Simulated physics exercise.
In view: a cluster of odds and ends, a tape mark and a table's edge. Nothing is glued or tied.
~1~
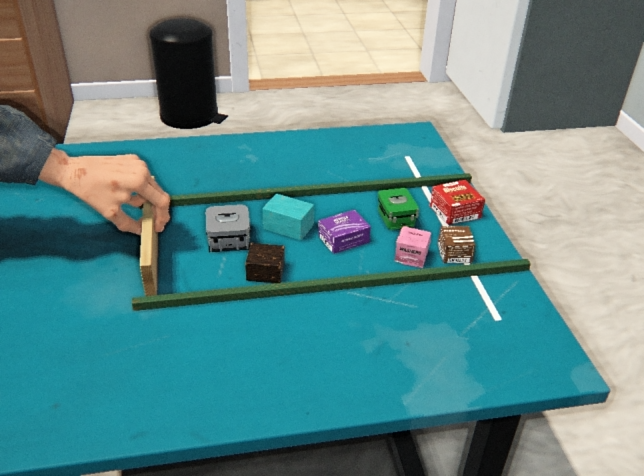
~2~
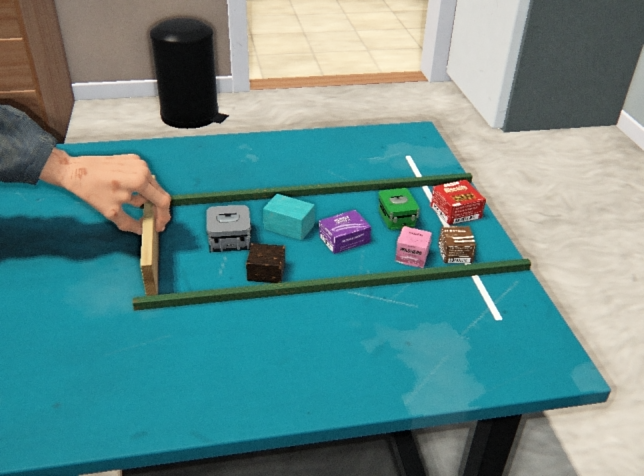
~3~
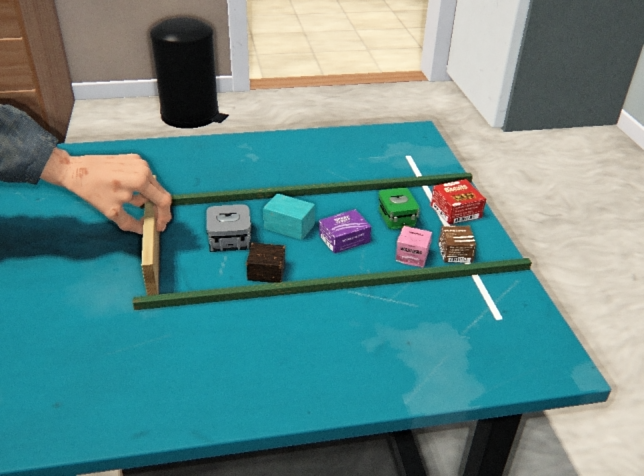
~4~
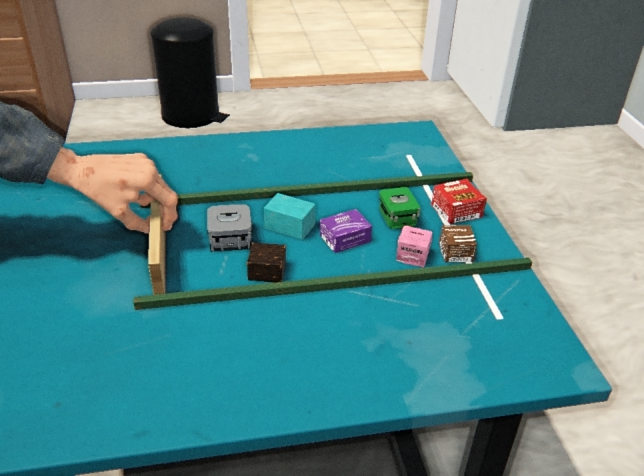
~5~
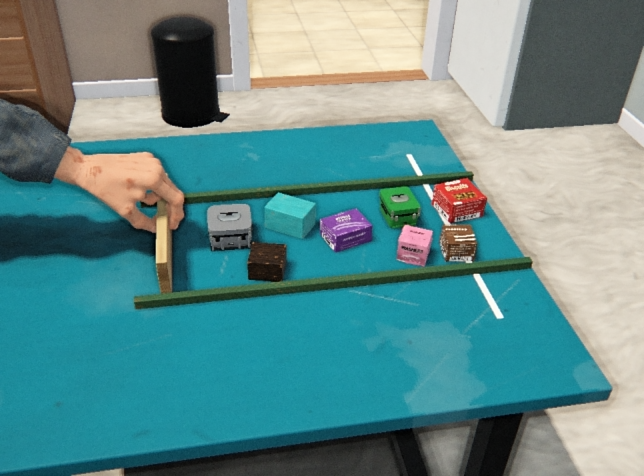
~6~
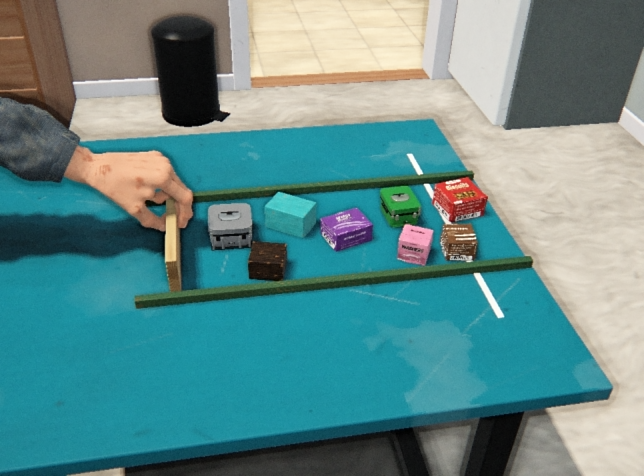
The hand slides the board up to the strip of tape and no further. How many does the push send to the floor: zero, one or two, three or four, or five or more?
As it turns out, the number that fall off is three or four.
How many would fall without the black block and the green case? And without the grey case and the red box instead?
Fallen: 2, and 1 in the other try.
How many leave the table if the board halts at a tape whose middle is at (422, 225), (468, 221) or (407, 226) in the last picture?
Try by try, 2, 6 and 1.
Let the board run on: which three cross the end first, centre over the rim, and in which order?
In order: The red box, the green case, the brown box.
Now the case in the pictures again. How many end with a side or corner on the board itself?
In contact: 2.
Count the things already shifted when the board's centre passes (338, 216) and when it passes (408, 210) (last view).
7 and 8.
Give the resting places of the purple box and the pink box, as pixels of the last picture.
First (507, 225), then (514, 244).
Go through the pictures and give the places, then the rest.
Red box (457, 203); brown box (456, 245); green case (397, 209); board (150, 234); tape (446, 225), in the first frame.
Brown box (457, 244); board (151, 233), in the second frame.
Green case (398, 209); black block (266, 263), in the third frame.
Red box (458, 201); turquoise block (290, 216), in the fourth frame.
Brown box (458, 243); purple box (346, 230), in the fifth frame.
Red box (459, 200); brown box (459, 242); green case (399, 207); board (173, 230); tape (448, 222), in the sixth frame.
Soon after, none off yet; red box at rest near (459, 200); brown box at rest near (459, 242); green case at rest near (399, 207).
After that, none off yet; red box at rest near (459, 200); brown box displaced a little near (471, 242); green case displaced about its own width near (425, 205).
And then, one off so far; red box on its side near (513, 252); brown box displaced about its own width near (510, 241); green case displaced well along near (484, 199).
In the end, the number that fall off is three or four; gone, green case, brown box and red box.
